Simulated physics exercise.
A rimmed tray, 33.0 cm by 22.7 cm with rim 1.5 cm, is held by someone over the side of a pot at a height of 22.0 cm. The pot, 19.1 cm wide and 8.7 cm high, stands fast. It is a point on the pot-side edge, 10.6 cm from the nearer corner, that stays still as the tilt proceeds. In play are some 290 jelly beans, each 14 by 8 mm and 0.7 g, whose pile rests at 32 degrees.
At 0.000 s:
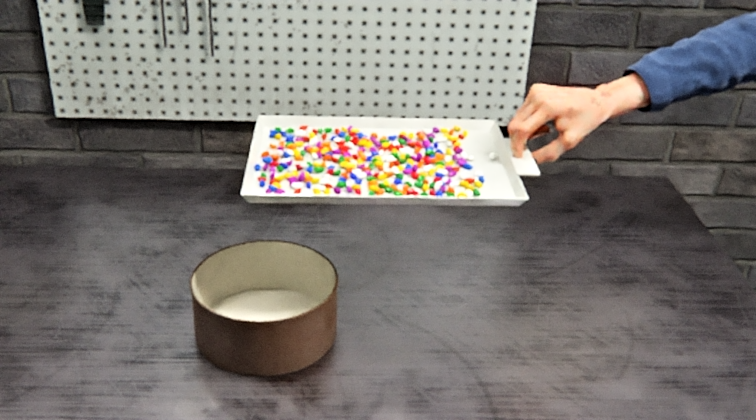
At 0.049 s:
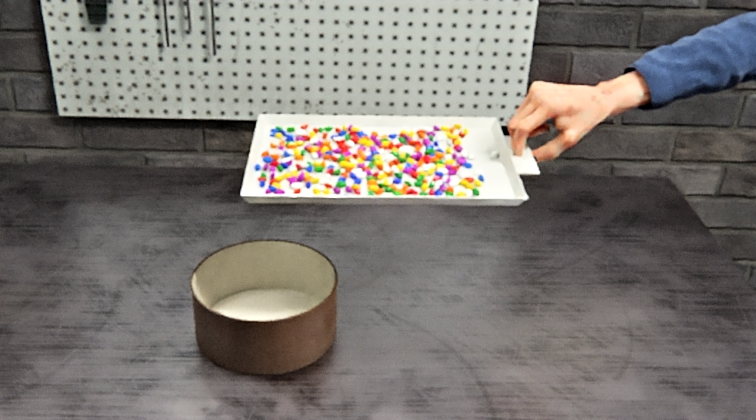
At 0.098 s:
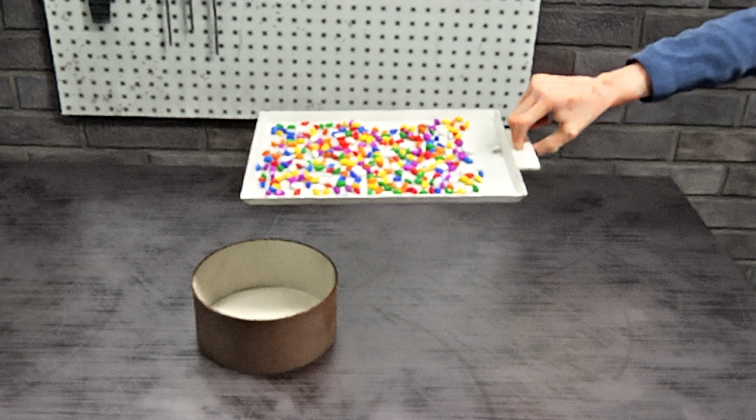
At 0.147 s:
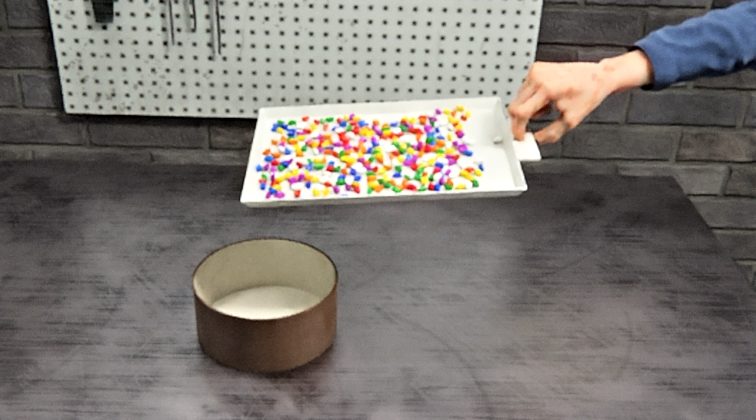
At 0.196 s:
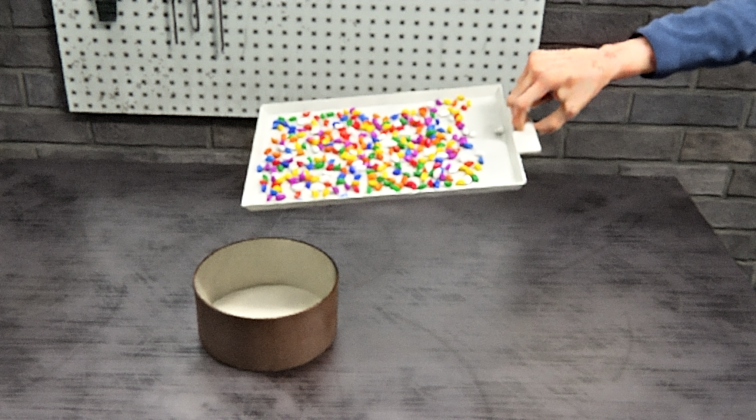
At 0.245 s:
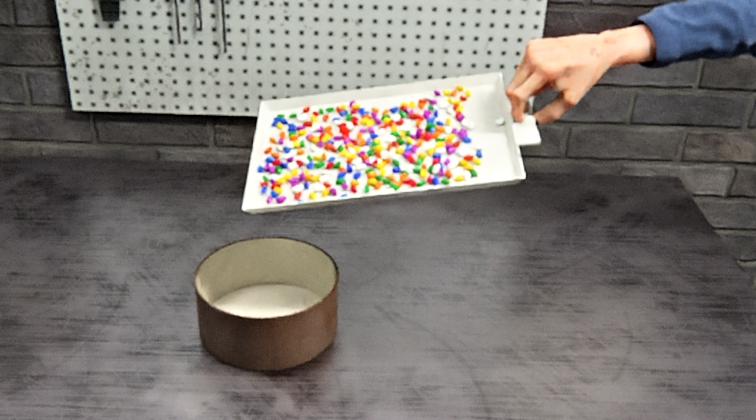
Hand gradually tilting a white tray of colourful jelly beans, its left side dipping lower, above a brown pot on a dark table.
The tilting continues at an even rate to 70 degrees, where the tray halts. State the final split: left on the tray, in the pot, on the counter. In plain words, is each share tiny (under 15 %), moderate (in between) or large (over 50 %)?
Tray: Scant. Pot: Above half. Counter: Scant.
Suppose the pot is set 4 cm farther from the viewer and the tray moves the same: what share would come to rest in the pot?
It would come to roughly 60 percent.
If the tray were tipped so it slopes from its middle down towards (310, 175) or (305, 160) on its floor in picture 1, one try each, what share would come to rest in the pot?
Estimate: Some 65 % and some 25 % respectively.
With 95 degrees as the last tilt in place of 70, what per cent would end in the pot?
The pot would get around 95 per cent.
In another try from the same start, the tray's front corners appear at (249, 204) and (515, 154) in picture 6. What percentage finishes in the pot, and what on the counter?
In the pot: 90 per cent; on the counter: 10 per cent.
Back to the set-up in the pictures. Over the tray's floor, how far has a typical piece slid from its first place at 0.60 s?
Roughly 6 cm.
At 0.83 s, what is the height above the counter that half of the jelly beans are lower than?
Median height: Approx. 18 cm.
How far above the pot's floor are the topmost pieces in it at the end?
Roughly 3.0 centimetres.
After 0.60 s, tilt 42 degrees; the tray holds 100 %, the pot 0 %.
After 0.83 s, tilt 59 degrees; the tray holds 55 %, the pot 10 %.
After 1.18 s, tilt 70 degrees; the tray holds 5 %, the pot 90 %.
In the end, at 2.3 s, tray 0 %, pot 90 %, counter 10 %.
